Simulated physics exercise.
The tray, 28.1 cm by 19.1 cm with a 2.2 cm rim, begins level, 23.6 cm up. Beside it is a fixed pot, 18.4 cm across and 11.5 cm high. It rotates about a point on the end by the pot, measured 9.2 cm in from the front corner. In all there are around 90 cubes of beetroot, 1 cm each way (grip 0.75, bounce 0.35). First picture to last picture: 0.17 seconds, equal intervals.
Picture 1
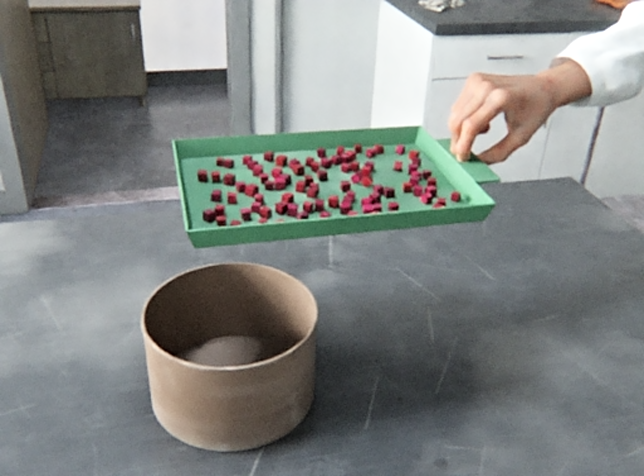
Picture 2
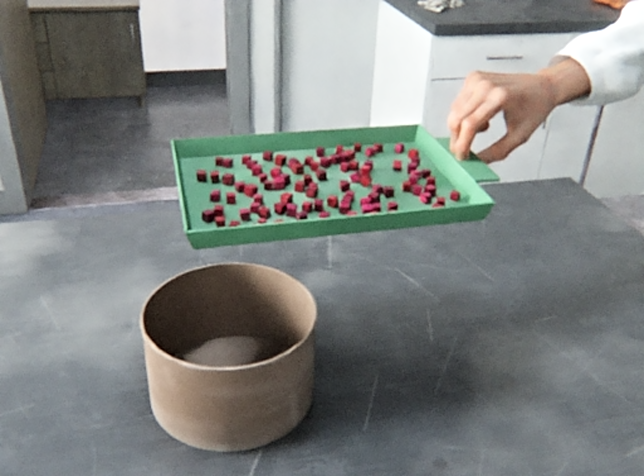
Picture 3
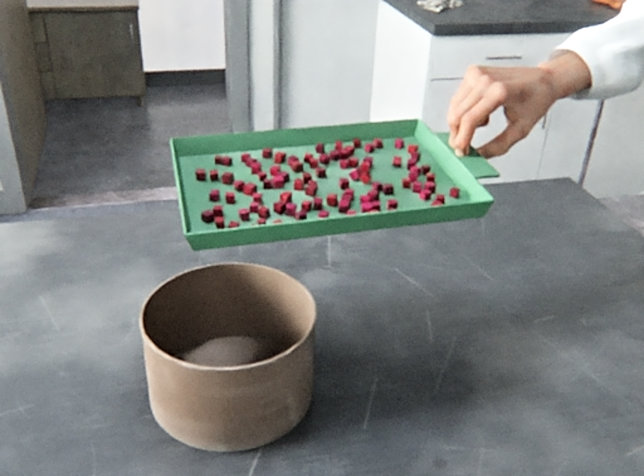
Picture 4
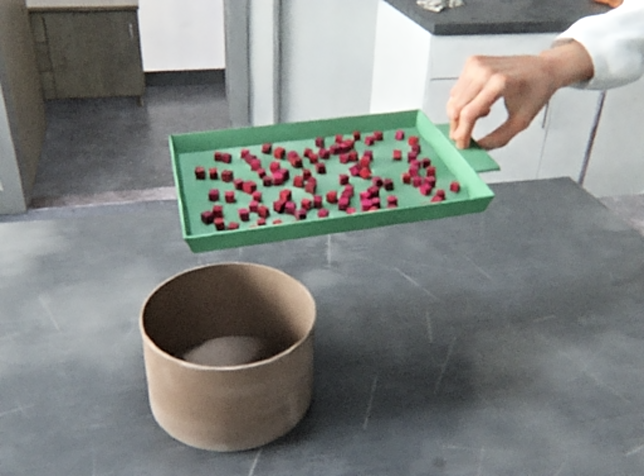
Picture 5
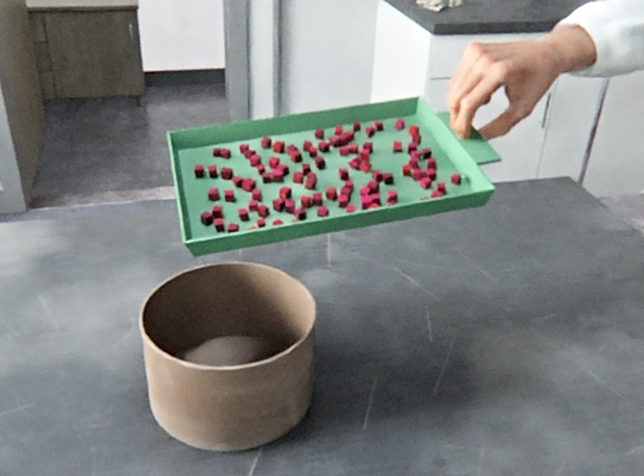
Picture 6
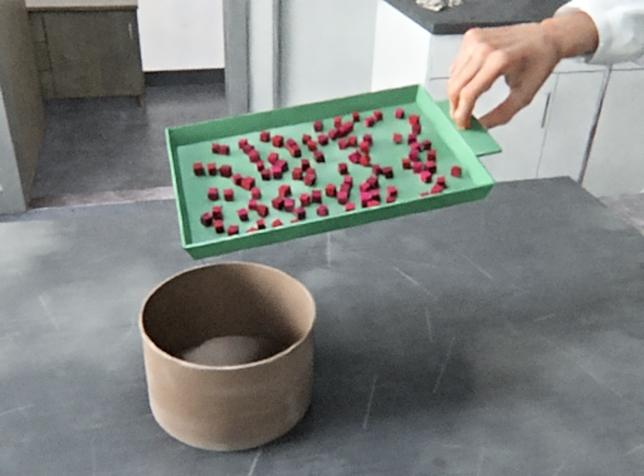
A hand holding a green tray of small dark red cubes slowly raised its right end, slanting the tray down toward the left above a brown pot, while the cubes stayed scattered across it.
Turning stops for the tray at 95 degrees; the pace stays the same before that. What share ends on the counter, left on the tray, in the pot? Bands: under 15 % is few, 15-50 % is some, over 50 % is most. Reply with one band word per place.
Counter some, tray few, pot most.
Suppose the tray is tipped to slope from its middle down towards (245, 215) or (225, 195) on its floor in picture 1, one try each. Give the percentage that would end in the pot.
Estimate: Some 45 % and some 10 % respectively.
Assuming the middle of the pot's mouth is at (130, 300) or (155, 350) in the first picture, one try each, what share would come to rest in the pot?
Spot one: Some 5 per cent; spot two: Some 95 per cent.
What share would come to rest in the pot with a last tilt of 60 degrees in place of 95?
15 percent.
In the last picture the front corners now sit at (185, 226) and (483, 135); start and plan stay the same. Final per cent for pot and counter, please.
In the pot: 5 per cent; on the counter: 85 per cent.
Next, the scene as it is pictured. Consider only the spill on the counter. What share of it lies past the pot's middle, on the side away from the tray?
That works out to about 100 percent.
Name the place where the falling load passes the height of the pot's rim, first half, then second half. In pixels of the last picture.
It passes about (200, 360) first and (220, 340) afterwards.
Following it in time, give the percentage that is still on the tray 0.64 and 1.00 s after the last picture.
The figures go 60 and then 10.
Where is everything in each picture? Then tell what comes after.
The first frame shows tray tilt 0 degrees, front corners at (194, 227) and (487, 201); middle of the pieces at (314, 188); pot at (231, 310).
The second frame shows tray tilt 1 degrees, front corners at (193, 228) and (487, 200); middle of the pieces at (313, 188).
The third frame shows tray tilt 2 degrees, front corners at (192, 230) and (486, 197); middle of the pieces at (313, 186).
The fourth frame shows tray tilt 5 degrees, front corners at (191, 233) and (487, 193), lowest corner left front; middle of the pieces at (312, 182).
The fifth frame shows tray tilt 8 degrees, front corners at (191, 237) and (487, 186), lowest corner left front; middle of the pieces at (312, 178).
The sixth frame shows tray tilt 12 degrees, front corners at (190, 242) and (487, 180), lowest corner left front; middle of the pieces at (311, 174); pot at (229, 309).
Then, 0.38 s after the last picture, tilt 51 degrees; the tray holds 100 %, the pot 0 %.
Then, 0.64 s after the last picture, tilt 79 degrees; the tray holds 60 %, the pot 10 %.
Then, 1.00 s after the last picture, tilt 95 degrees; the tray holds 10 %, the pot 60 %.
In the end, counter 30 %, tray 0 %, pot 70 %.
